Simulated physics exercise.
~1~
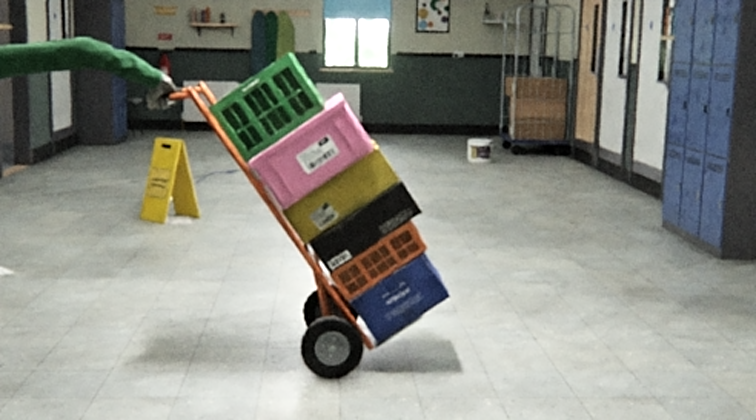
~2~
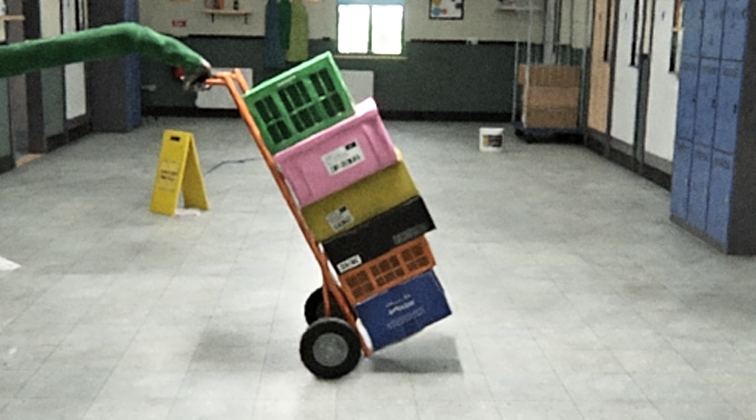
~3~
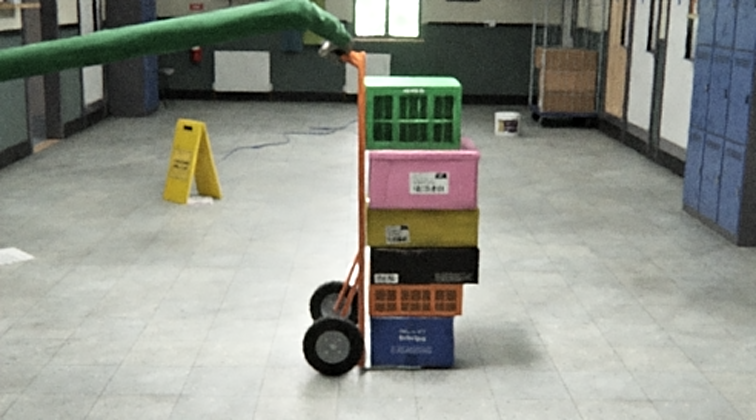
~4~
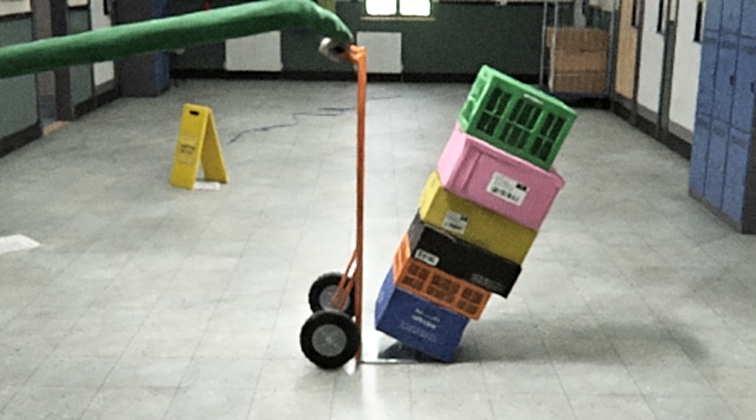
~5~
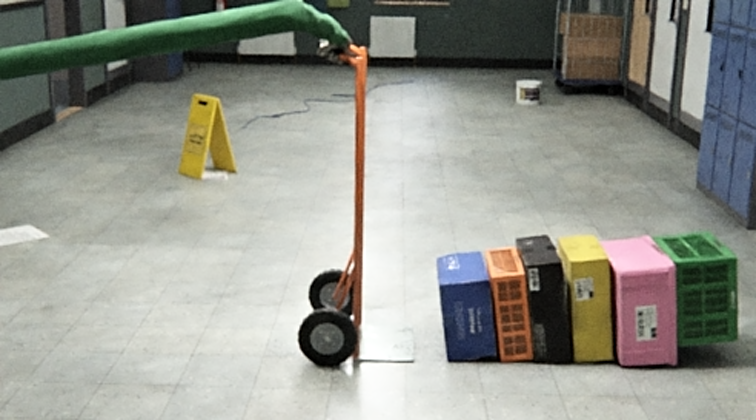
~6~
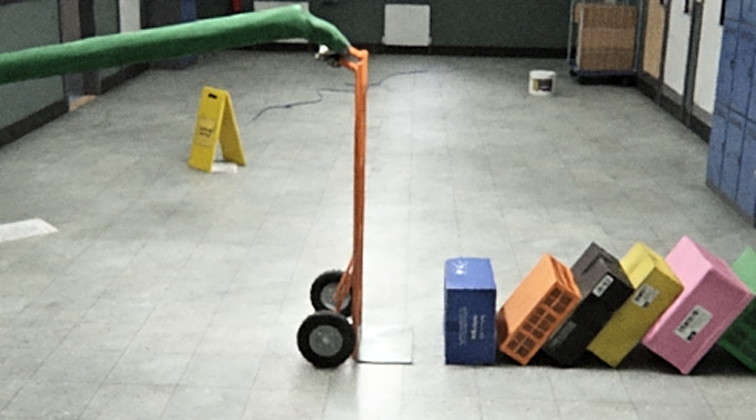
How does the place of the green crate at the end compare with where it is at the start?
At the start the green crate sits on top of the stack on the tilted hand truck. By the end it is down at floor level at the far right, the farthest item from the truck and partly out of view.
